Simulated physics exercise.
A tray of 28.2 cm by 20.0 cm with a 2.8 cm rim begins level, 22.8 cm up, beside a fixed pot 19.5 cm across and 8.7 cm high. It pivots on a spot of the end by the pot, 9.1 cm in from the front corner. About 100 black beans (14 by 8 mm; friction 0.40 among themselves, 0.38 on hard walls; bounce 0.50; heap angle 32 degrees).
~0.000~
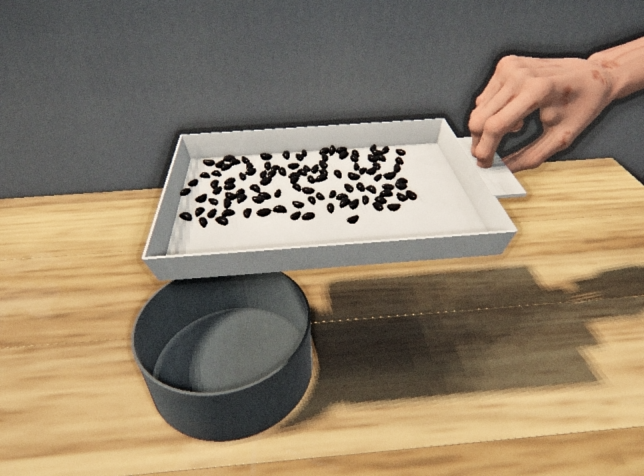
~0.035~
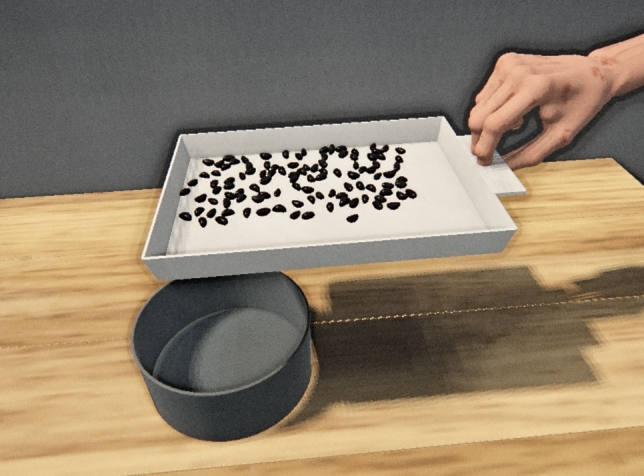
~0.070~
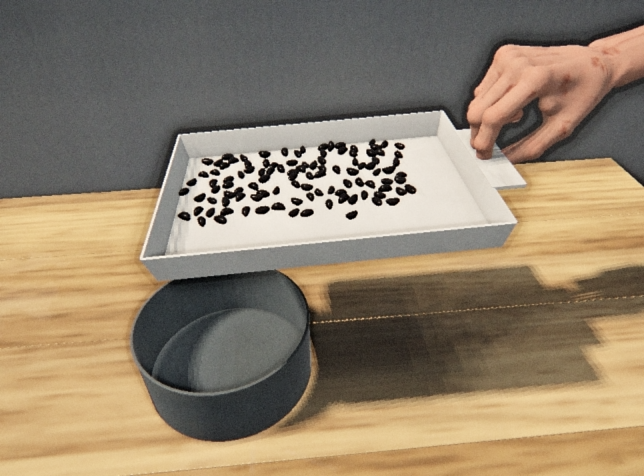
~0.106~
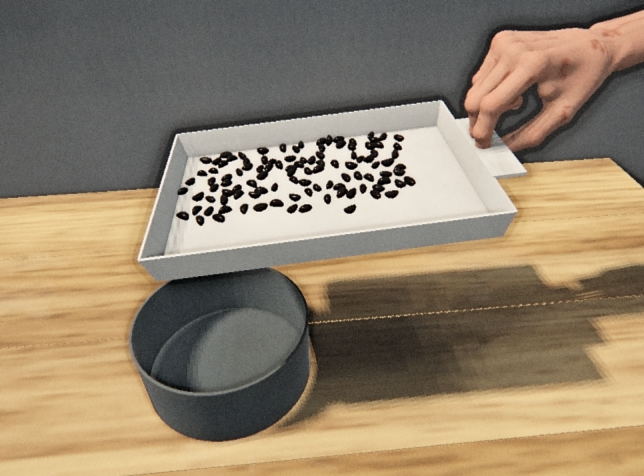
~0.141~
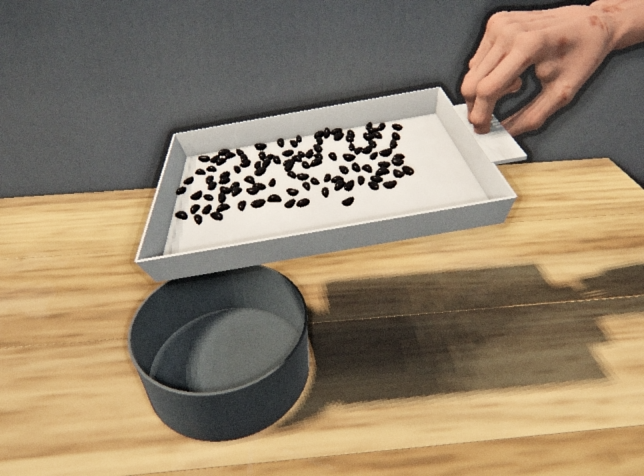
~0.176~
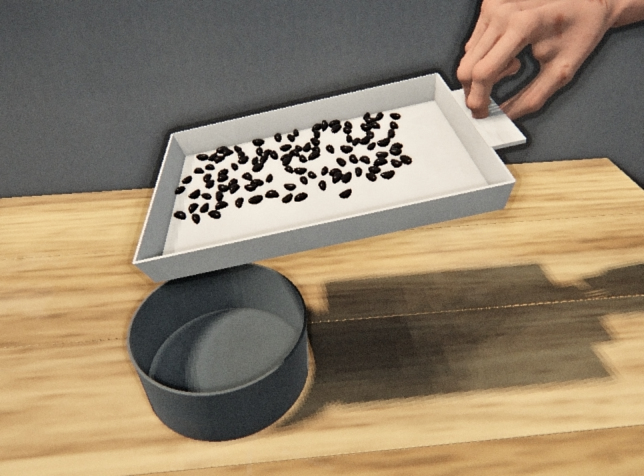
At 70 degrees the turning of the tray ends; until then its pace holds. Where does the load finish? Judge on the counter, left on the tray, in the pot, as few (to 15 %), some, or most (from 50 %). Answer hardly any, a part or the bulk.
Counter: Hardly any, tray: The bulk, pot: Hardly any.
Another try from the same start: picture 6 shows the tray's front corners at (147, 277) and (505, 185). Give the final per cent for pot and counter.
Pot 5, counter 55.
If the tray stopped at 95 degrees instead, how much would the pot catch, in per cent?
It would be near 55 per cent.
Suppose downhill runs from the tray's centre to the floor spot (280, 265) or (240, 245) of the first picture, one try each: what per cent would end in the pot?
About 10 and 5 per cent.
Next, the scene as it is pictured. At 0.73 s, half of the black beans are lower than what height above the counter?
About 24 cm.
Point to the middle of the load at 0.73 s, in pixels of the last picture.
At about (170, 193).
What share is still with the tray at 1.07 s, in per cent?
Some 90 per cent of the load.
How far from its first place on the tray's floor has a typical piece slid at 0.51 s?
Some 5 cm.
After 0.51 s, tilt 39 degrees; the tray holds 100 %, the pot 0 %.
Then, at 0.73 s, tilt 59 degrees; the tray holds 100 %, the pot 0 %.
After 1.07 s, tilt 70 degrees; the tray holds 90 %, the pot 0 %.
By 2.0 s all is still; counter 10 %, tray 90 %, pot 5 %.
